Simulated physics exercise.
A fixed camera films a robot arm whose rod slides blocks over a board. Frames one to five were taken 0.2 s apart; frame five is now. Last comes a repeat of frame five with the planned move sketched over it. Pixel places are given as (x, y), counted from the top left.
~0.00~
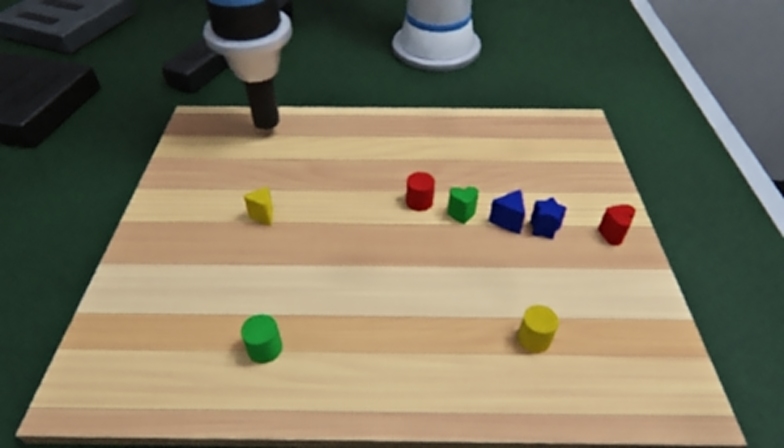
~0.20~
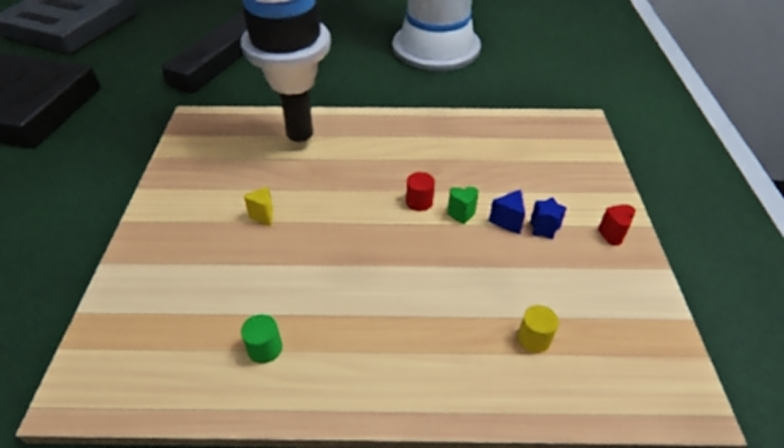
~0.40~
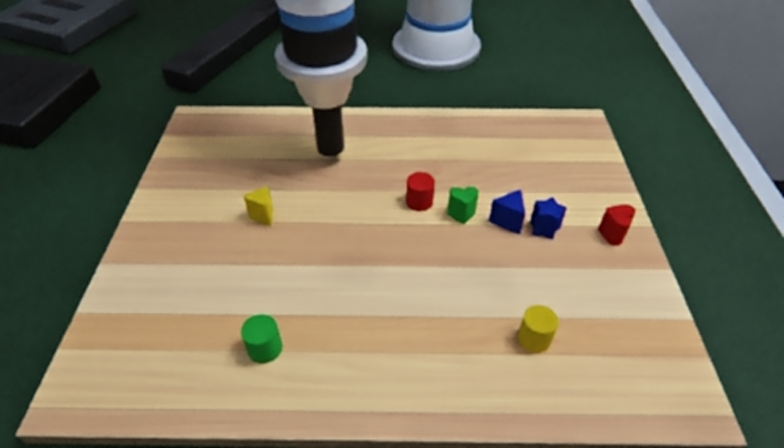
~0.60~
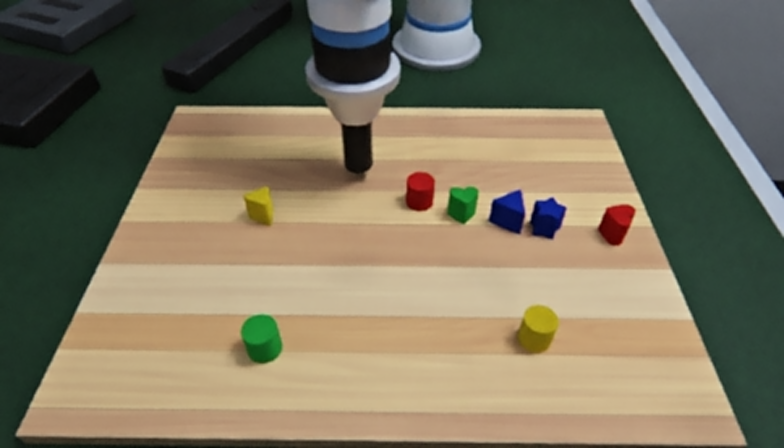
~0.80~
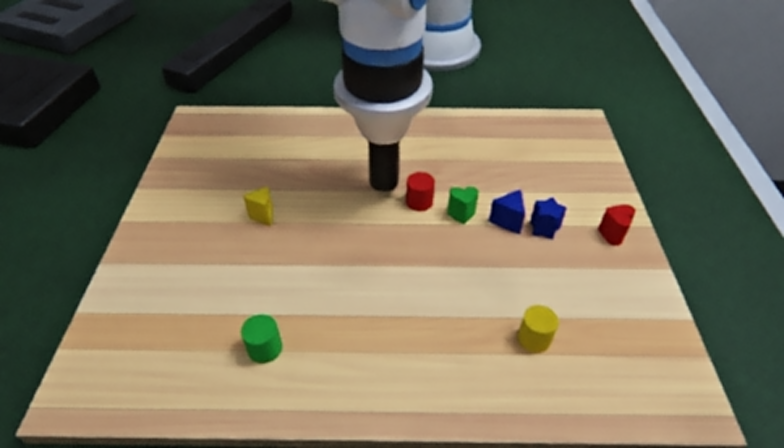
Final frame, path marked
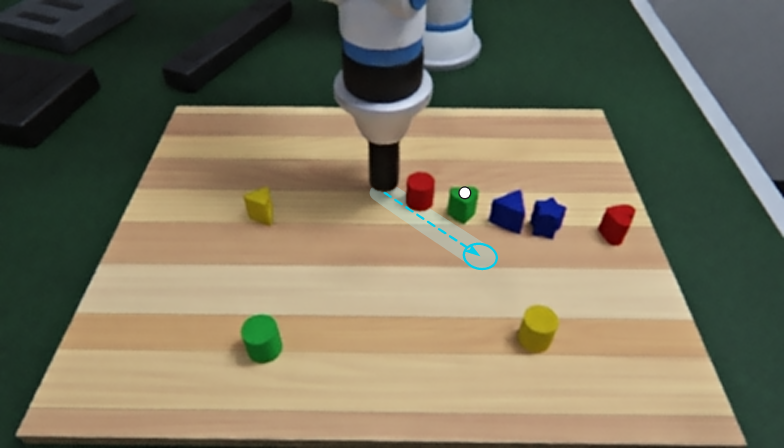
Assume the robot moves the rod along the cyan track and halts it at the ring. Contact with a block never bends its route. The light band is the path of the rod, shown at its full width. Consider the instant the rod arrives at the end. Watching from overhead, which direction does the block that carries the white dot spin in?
Watching from overhead, you'd notice the block that carries the white dot rotating clockwise.
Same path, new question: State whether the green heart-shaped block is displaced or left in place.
That block is going to get moved.
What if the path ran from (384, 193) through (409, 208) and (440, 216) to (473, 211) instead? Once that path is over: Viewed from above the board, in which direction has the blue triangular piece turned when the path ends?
If we look at it from overhead, the blue triangular piece pivots counter-clockwise.
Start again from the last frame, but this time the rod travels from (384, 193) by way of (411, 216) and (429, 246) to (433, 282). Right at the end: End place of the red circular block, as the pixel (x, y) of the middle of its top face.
For the centre of its top, I'd go with (440, 186).
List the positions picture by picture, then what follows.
Tip of the rod at (267, 122), middles of tops, red circular block at (421, 180), green heart-shaped block at (465, 193), blue triangular piece at (513, 200), blue star-shaped block at (551, 207), in the first frame.
Rod at (300, 134), nothing pushed, in the second frame.
Rod at (331, 148), nothing pushed, in the third frame.
Rod at (359, 164), nothing pushed, in the fourth frame.
Rod at (384, 182), red circular block at (421, 180), green heart-shaped block at (465, 193), blue triangular piece at (513, 200), blue star-shaped block at (551, 207), in the fifth frame.
The line goes in a line from (384, 193) to (480, 256); the dot is on the green heart-shaped block.
The first path, step by step. One third of the way, rod at (415, 203); red circular block at (445, 186); green heart-shaped block at (473, 194), turned 20° clockwise.
Two thirds of the way, rod at (448, 224); red circular block at (455, 189); green heart-shaped block at (481, 192), turned 55° clockwise.
At the end, rod at (482, 246); red circular block at (455, 189); green heart-shaped block at (481, 192), turned 55° clockwise; blue triangular piece unmoved; blue star-shaped block unmoved.
